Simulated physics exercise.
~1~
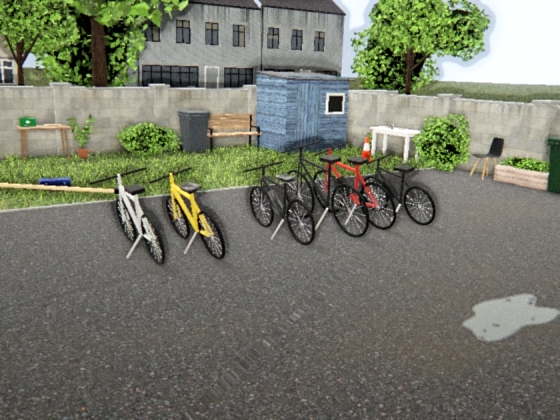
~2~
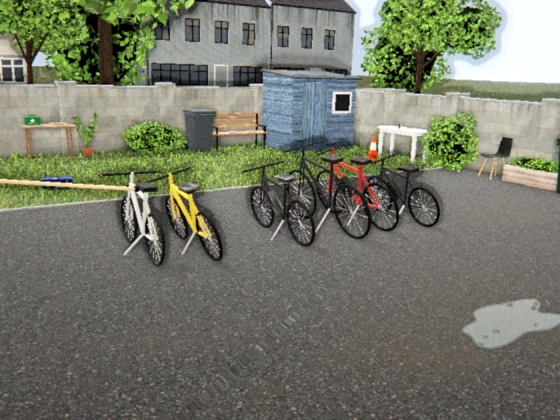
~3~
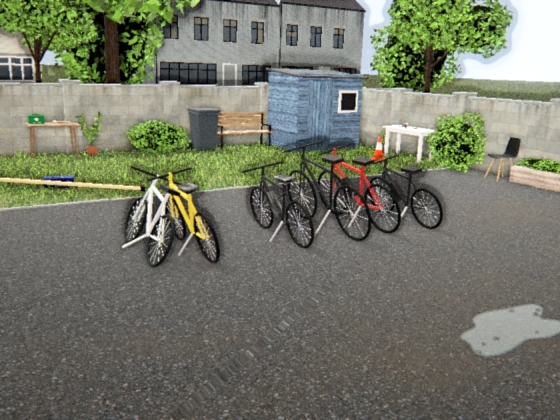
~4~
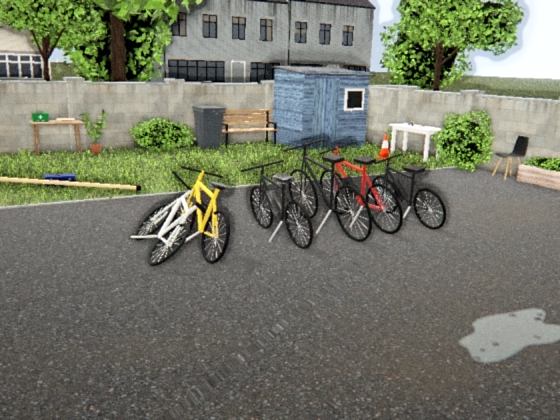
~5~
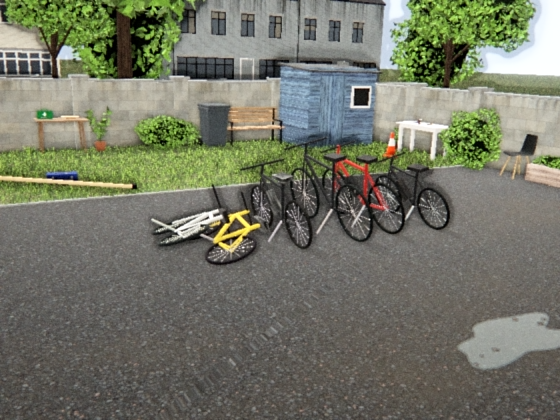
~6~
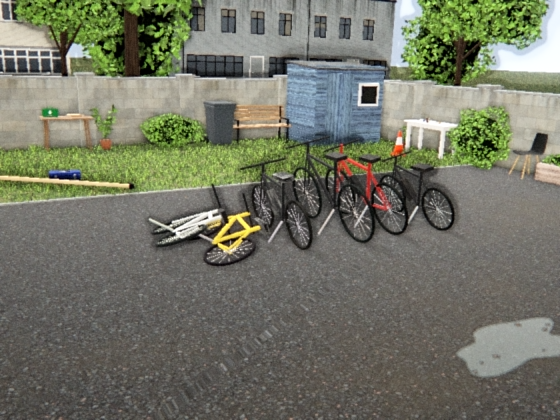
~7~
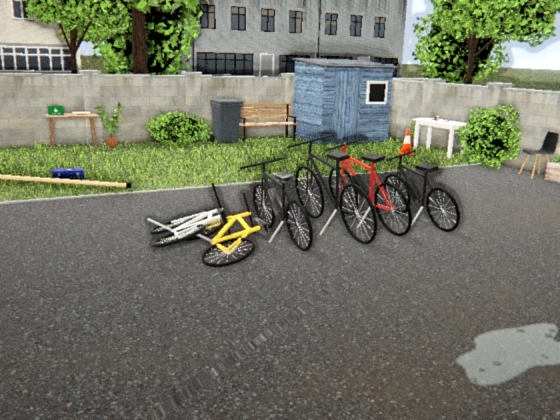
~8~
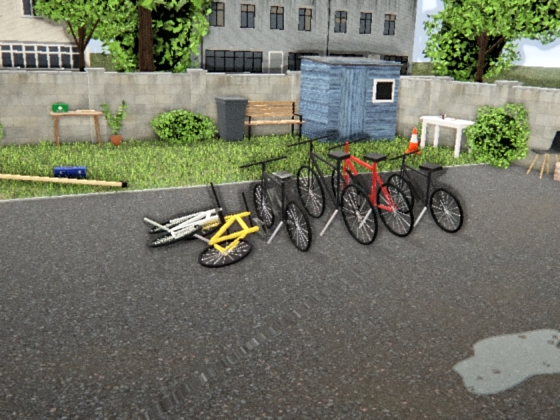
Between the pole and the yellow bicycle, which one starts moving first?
The pole starts moving first, sliding to the right toward the white bicycle. The yellow bicycle only begins to tip later, once the white one has leaned over into it.
